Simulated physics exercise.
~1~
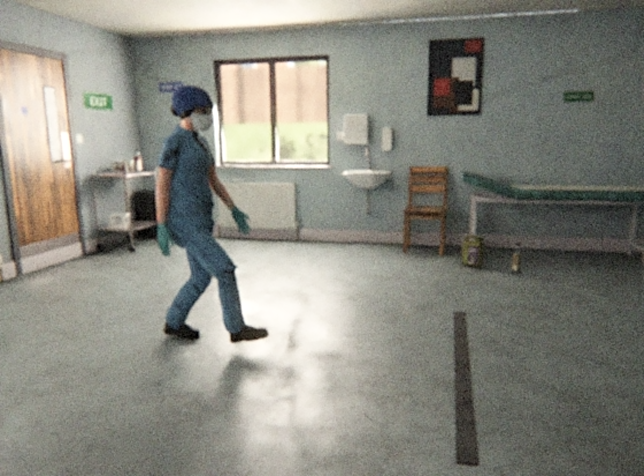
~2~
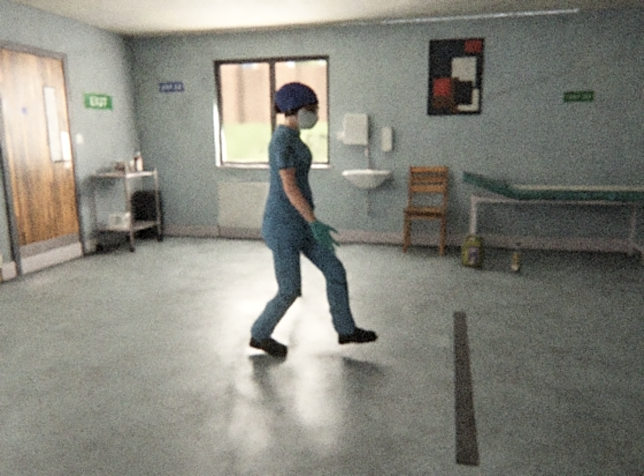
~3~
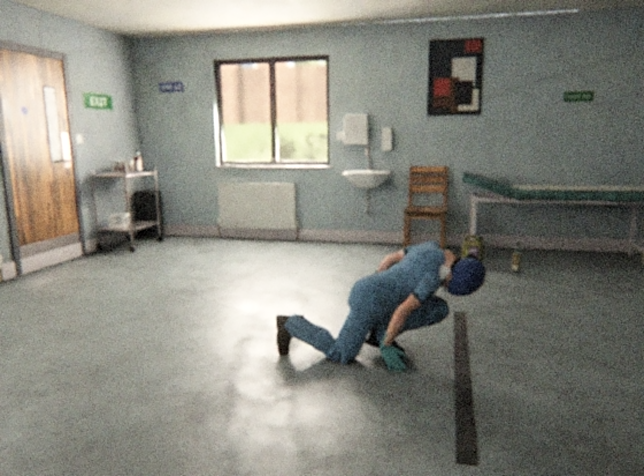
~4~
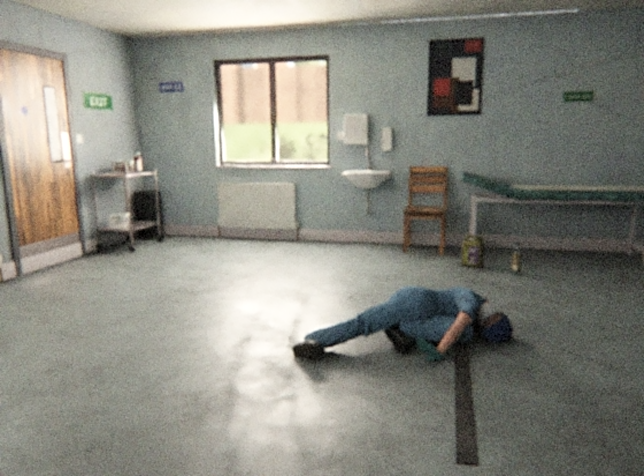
At the start, a masked figure in blue scrubs, a dark blue cap and green gloves walks to the right across the grey floor of a clinic room, empty hands swinging, toward a black strip. Behind are a window, a small sink, a wooden chair and an examination bed. The figure strides past the window, then crumples forward onto knees and hands, head dropping low near the strip. The body then sinks flat and ends stretched out on the floor, legs trailing left, with the hips short of the strip and the head beyond it.
